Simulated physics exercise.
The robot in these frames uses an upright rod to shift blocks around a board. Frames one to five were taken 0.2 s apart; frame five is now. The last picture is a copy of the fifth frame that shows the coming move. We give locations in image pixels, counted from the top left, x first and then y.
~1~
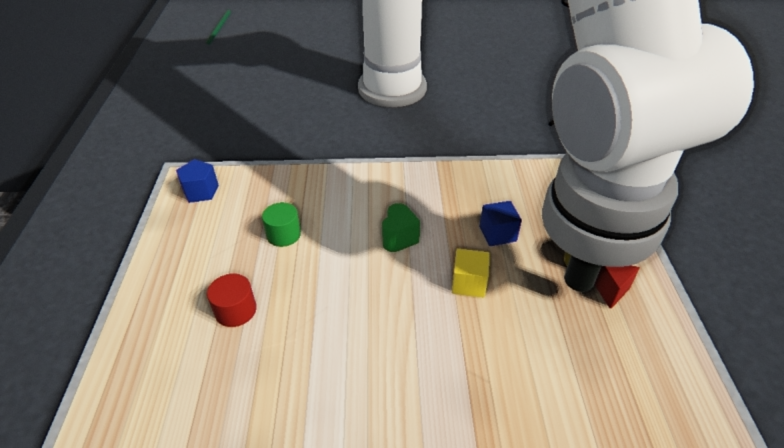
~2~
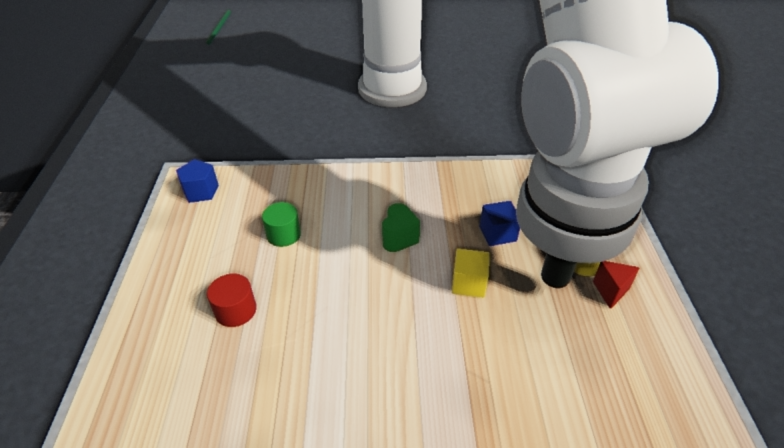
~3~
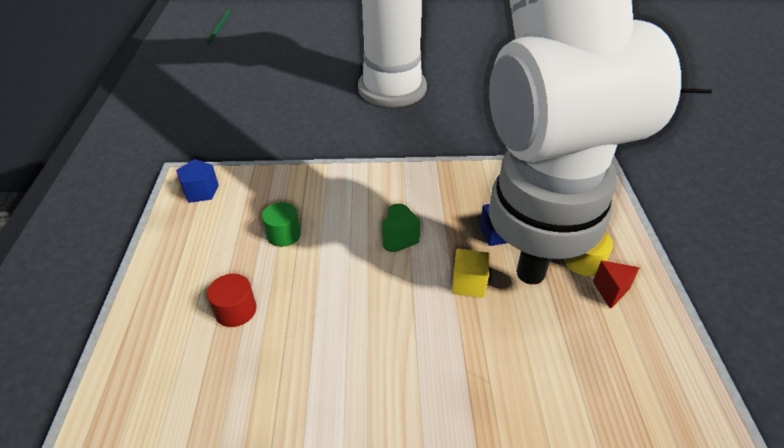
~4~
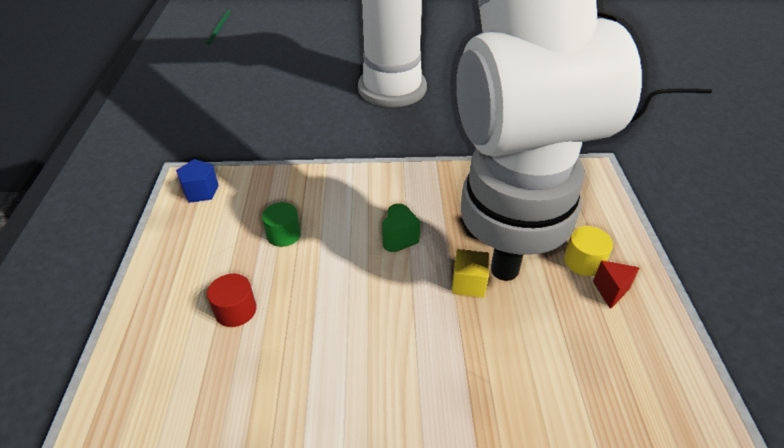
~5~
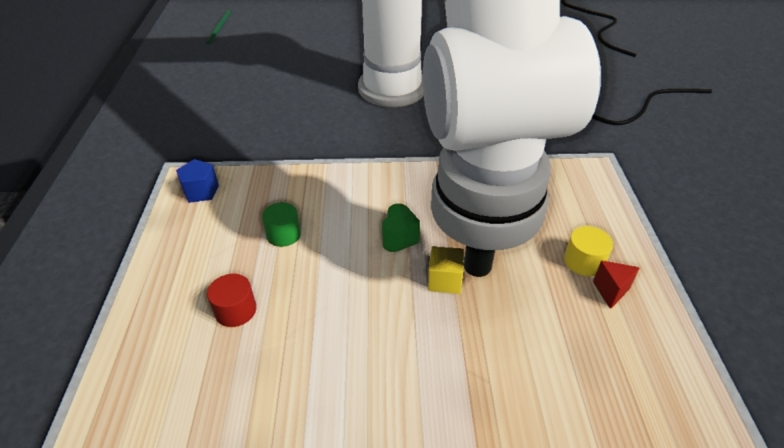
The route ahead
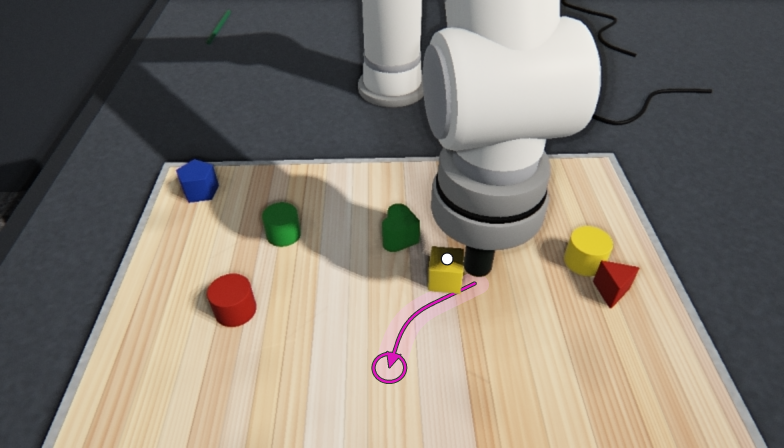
The clip opens on a robot arm holding an upright black rod near the right side of a wooden board scattered with colored blocks. The rod glides left past the yellow cylinder while the blocks stay still, then meets the yellow block and nudges it slightly left, toward the green one.
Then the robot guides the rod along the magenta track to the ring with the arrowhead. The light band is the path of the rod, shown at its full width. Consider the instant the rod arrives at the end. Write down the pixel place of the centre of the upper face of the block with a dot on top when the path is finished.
I'd place it at (419, 261), taking the centre of its top.
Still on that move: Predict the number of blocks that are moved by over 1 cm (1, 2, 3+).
It shifts a single block.
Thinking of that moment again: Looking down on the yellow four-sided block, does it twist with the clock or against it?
Seen from above, its turn is clockwise.
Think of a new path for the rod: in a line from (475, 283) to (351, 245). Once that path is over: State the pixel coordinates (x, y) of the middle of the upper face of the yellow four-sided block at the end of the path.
Just about (354, 249).
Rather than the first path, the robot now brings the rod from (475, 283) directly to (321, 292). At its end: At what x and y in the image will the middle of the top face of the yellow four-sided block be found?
The point I'd pick in the picture is (348, 246).
The drawn path runs from (475, 283) through (437, 301) and (404, 327) to (389, 368); the dot is on the yellow four-sided block.
The first path, step by step. One third of the way, rod (438, 286); yellow four-sided block (420, 261), turned 50° clockwise.
Two thirds of the way, rod (404, 312); yellow four-sided block (419, 261), turned 50° clockwise.
At the end, rod (389, 353); yellow four-sided block (419, 261), turned 50° clockwise; blue four-sided block not moved.
